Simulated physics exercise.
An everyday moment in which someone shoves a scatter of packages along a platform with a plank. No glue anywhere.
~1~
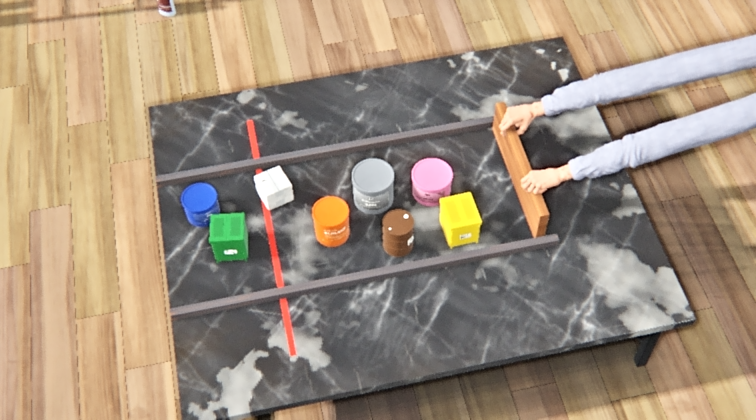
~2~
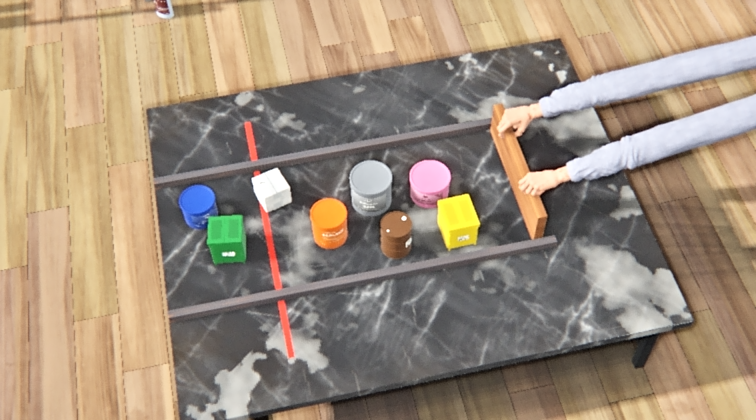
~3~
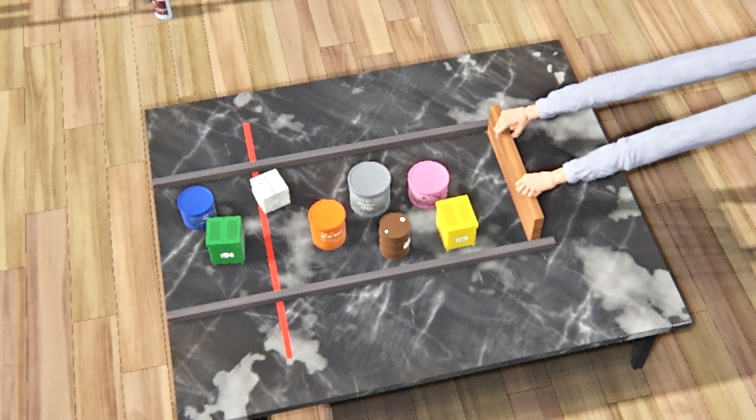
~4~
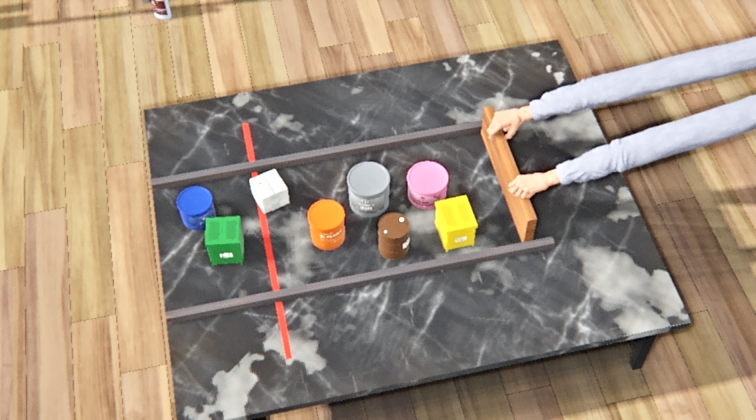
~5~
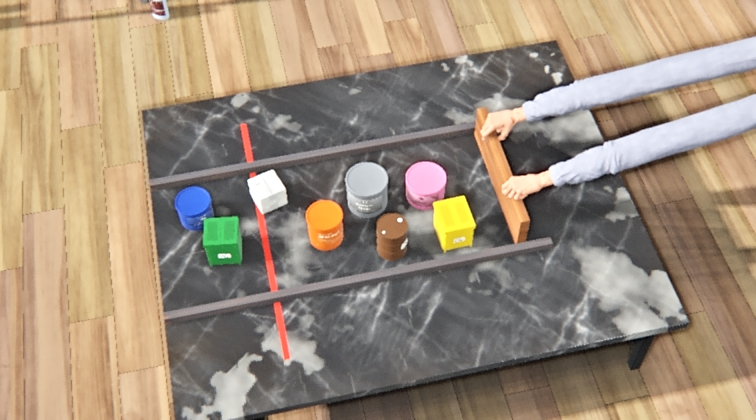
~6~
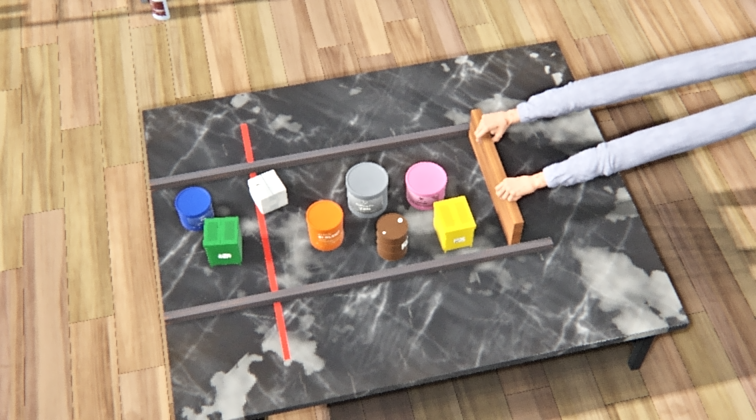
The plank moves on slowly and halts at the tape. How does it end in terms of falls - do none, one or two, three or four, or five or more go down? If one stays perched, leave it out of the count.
In the end, none go down.
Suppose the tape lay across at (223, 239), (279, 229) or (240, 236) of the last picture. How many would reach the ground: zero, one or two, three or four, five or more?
In the order of the places given: One or two; no fall at all; either one or two.
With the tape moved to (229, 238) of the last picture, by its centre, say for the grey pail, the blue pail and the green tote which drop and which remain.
In the end the grey pail keeps its place, the blue pail drops and the green tote drops.
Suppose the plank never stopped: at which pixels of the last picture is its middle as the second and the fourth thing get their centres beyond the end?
(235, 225), later (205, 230).
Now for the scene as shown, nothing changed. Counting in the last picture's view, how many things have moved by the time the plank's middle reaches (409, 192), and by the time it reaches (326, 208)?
Respectively 4 and 6.
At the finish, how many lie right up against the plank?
The count in contact is 2.
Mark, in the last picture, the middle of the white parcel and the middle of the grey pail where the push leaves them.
Look around (211, 184) for the first and around (201, 210) for the second.
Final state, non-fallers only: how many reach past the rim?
The answer comes to 1.
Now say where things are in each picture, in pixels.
Blue pail (202, 205); green tote (230, 238); white parcel (274, 188); plank (519, 169); tape (269, 228), in the first picture.
Green tote (228, 240); orange pail (330, 224), in the second picture.
White parcel (271, 191); pink pail (428, 186), in the third picture.
Blue pail (197, 209); grey pail (369, 190), in the fourth picture.
Green tote (224, 242); brown canister (392, 237), in the fifth picture.
Blue pail (195, 210); green tote (224, 242); white parcel (268, 192); plank (495, 176); tape (263, 232), in the sixth picture.
A little later, none off yet; blue pail at rest near (195, 210); green tote at rest near (224, 242); white parcel at rest near (268, 192).
Next, none off yet; blue pail at rest near (195, 210); green tote at rest near (224, 242); white parcel shifted about its own width near (247, 189).
When it is over, the number that fall off is zero.
